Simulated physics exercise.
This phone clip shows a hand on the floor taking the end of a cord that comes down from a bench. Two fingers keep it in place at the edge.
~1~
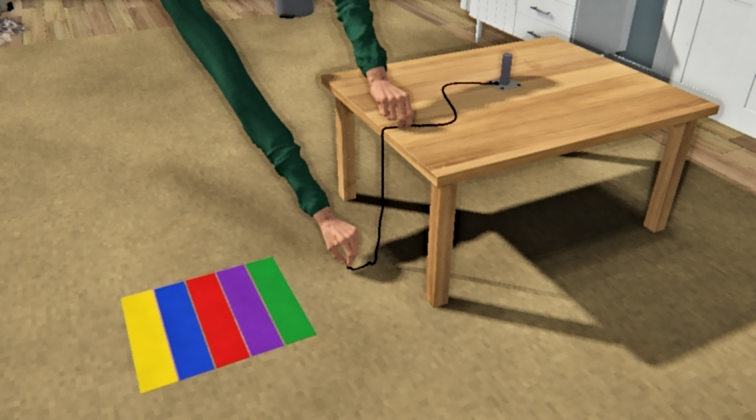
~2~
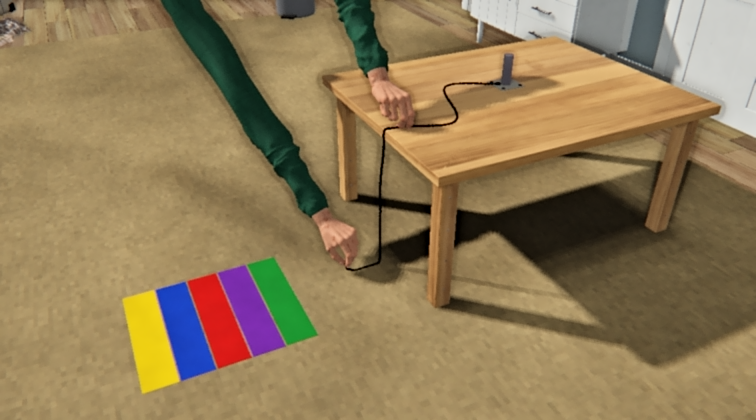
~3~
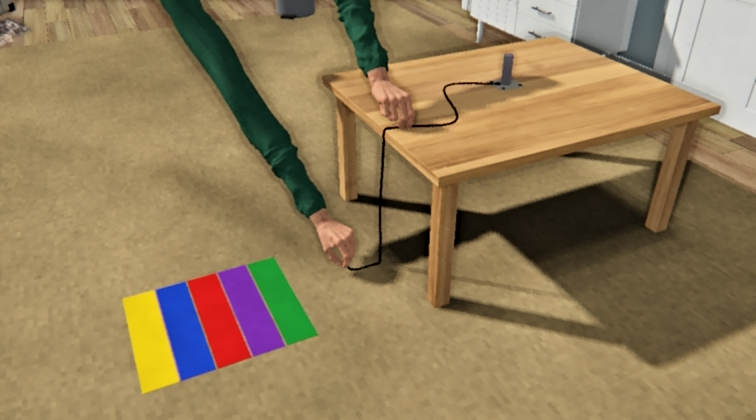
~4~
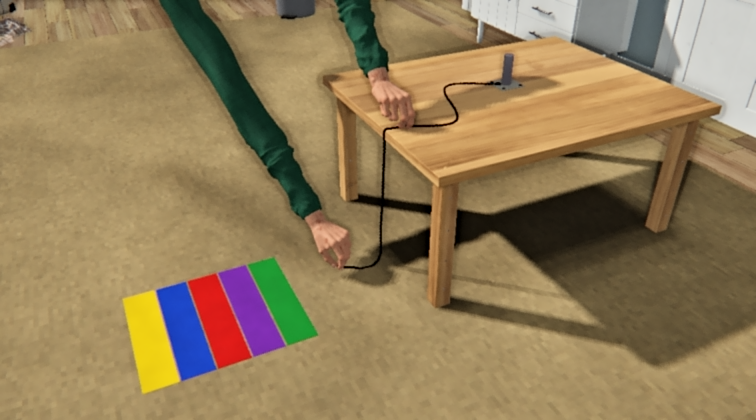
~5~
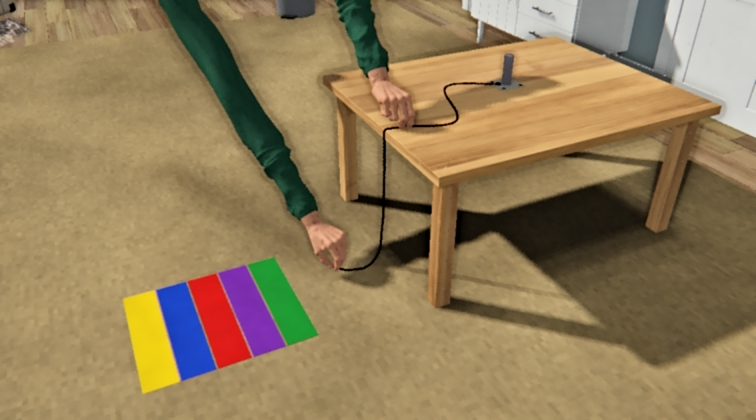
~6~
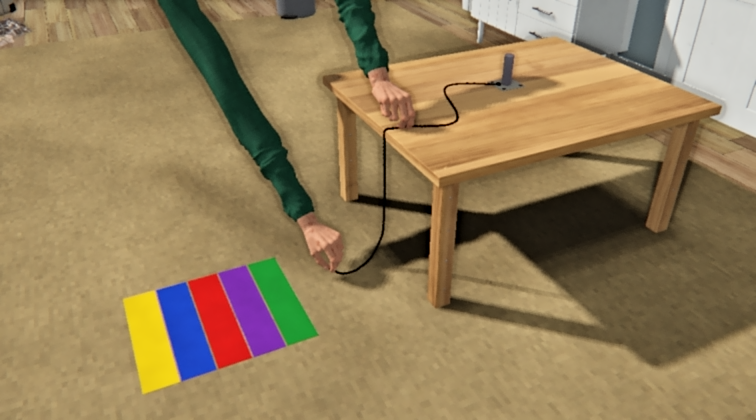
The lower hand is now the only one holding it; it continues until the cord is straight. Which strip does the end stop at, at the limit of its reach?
It stops at the blue strip.
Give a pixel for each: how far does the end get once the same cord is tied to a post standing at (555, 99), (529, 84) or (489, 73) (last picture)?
Close to (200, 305), (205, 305) and (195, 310) in that order.
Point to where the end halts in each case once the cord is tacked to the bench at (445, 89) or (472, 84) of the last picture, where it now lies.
First try near (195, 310), second near (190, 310).
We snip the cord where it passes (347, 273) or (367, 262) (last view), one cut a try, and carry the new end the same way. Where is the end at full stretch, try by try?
About (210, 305), then (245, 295).
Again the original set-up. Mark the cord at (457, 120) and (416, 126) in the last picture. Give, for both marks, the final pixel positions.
The first one ends up at (394, 121) and the second one at (358, 148).
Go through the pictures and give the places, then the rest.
In the first frame, end (346, 262); green (293, 324); purple (260, 334); red (227, 345); blue (192, 356); yellow (155, 368).
In the second frame, end (345, 264); cord through (470, 84) (449, 100) (449, 124) (384, 134) (380, 196) (380, 250).
In the third frame, end (343, 264).
In the fourth frame, end (338, 266); cord through (470, 84) (449, 100) (450, 124) (385, 135) (383, 196) (381, 250).
In the fifth frame, end (334, 267).
In the sixth frame, end (330, 268); cord through (470, 84) (449, 100) (450, 124) (385, 135) (385, 195) (375, 251).
Soon after, end near (244, 294); over purple.
After that, end near (202, 306); over red.
At the stop, end near (177, 314); over blue. Over blue.
